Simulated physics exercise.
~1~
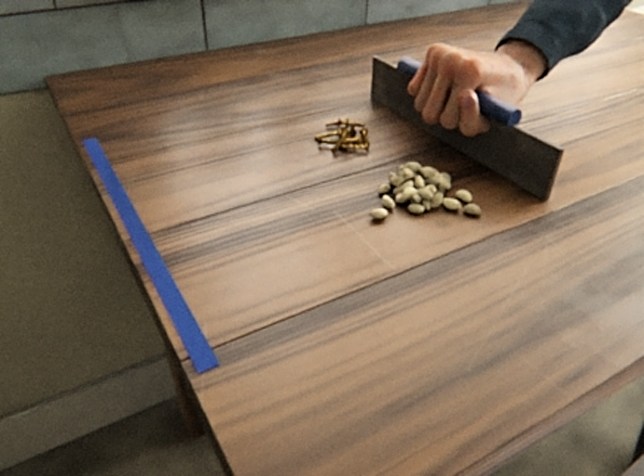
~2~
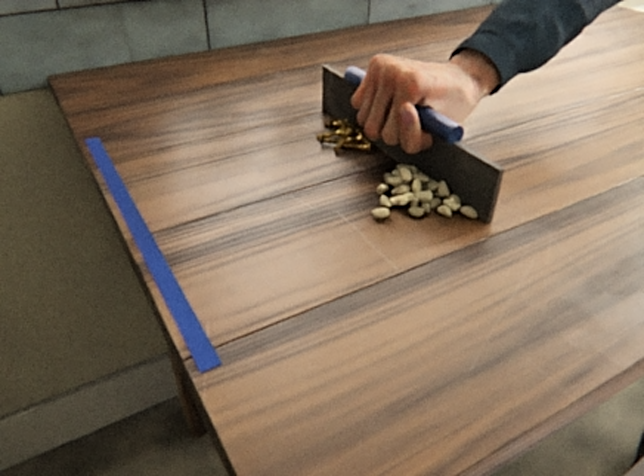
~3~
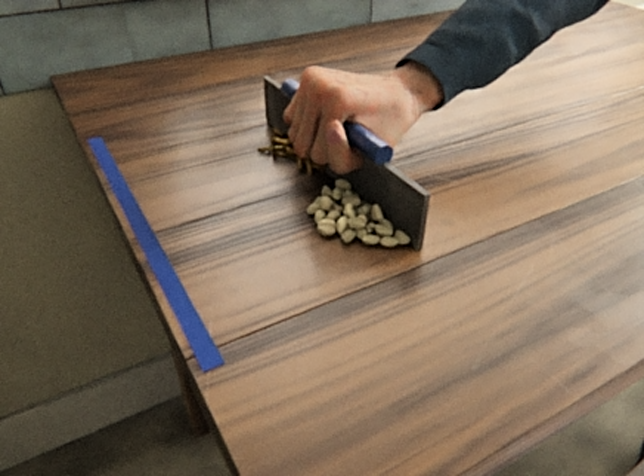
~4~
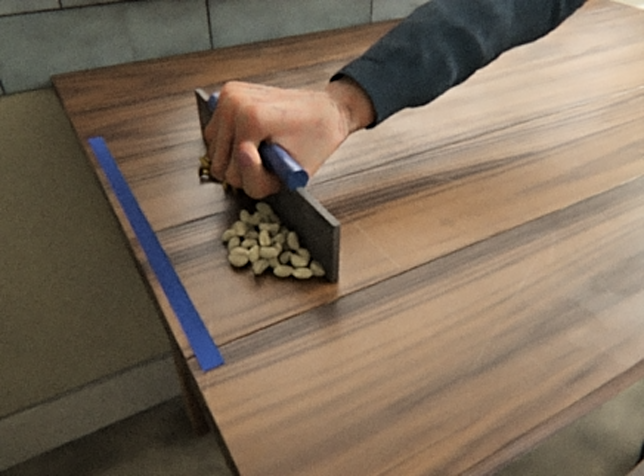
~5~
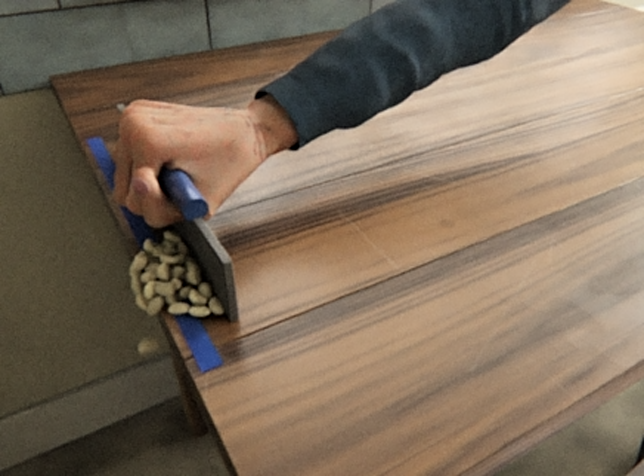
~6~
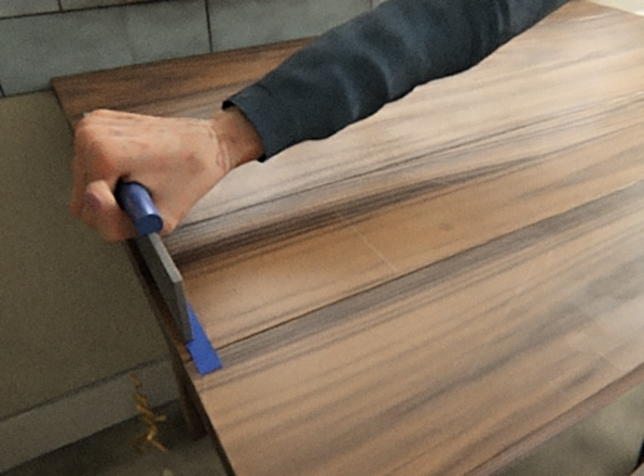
On a wooden table, a hand slid a scraper leftward, gathering a near heap of pale bean-like pieces and a far heap of small brassy bits, until it stopped at the blue tape and both heaps had tumbled completely over the edge.
